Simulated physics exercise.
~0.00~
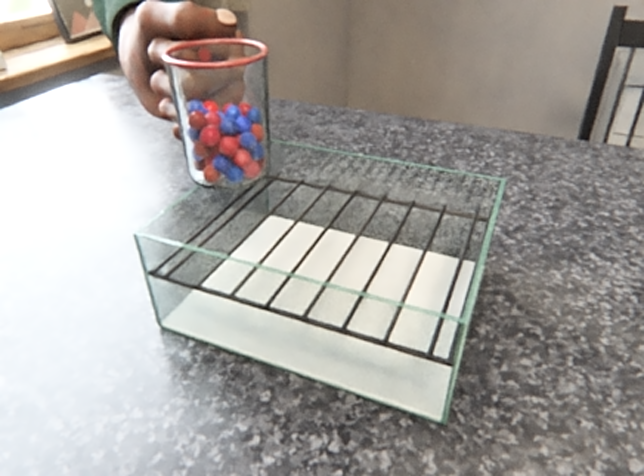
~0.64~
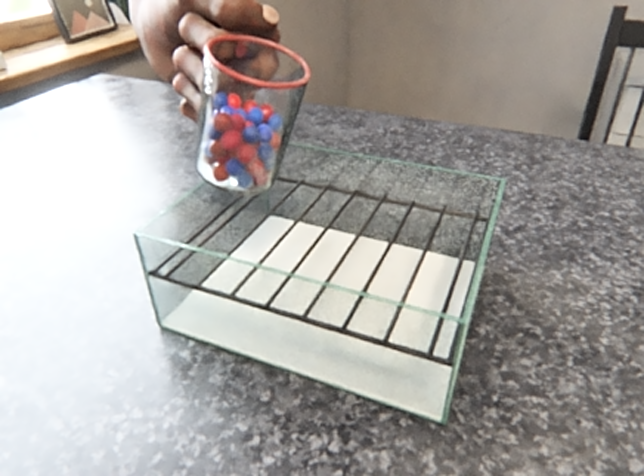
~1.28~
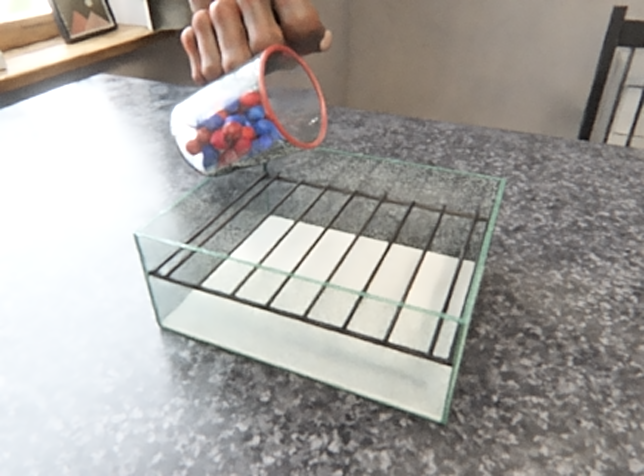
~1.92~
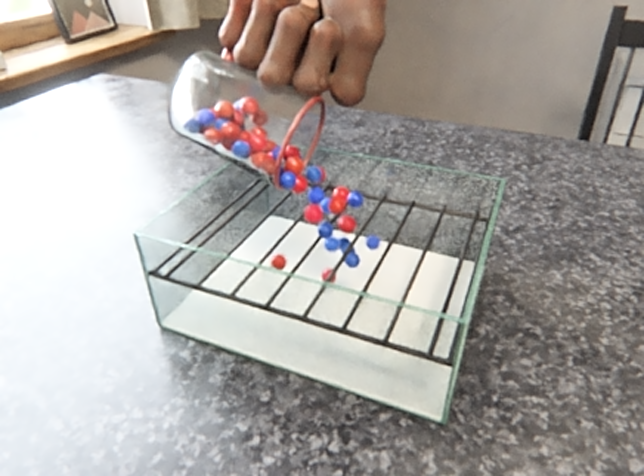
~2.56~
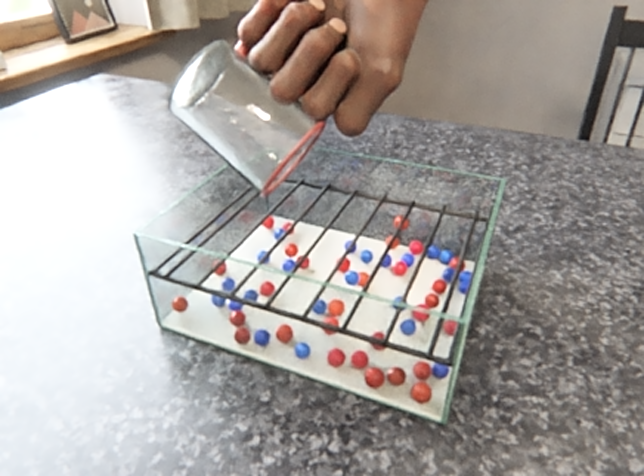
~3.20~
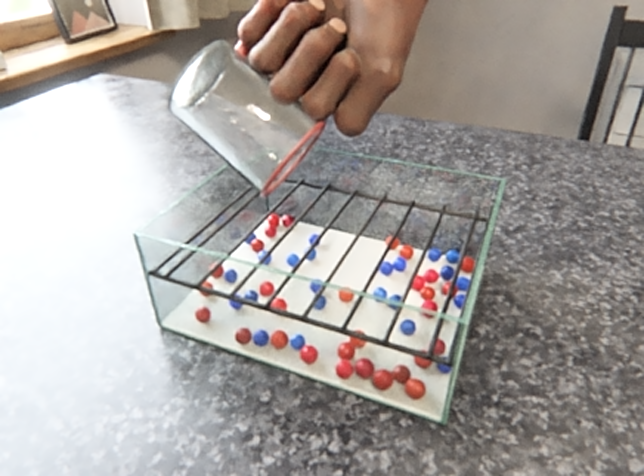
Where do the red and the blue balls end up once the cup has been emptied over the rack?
Both the red and the blue balls drop through the gaps in the rack and come to lie beneath it, with none of either colour left on the wires.
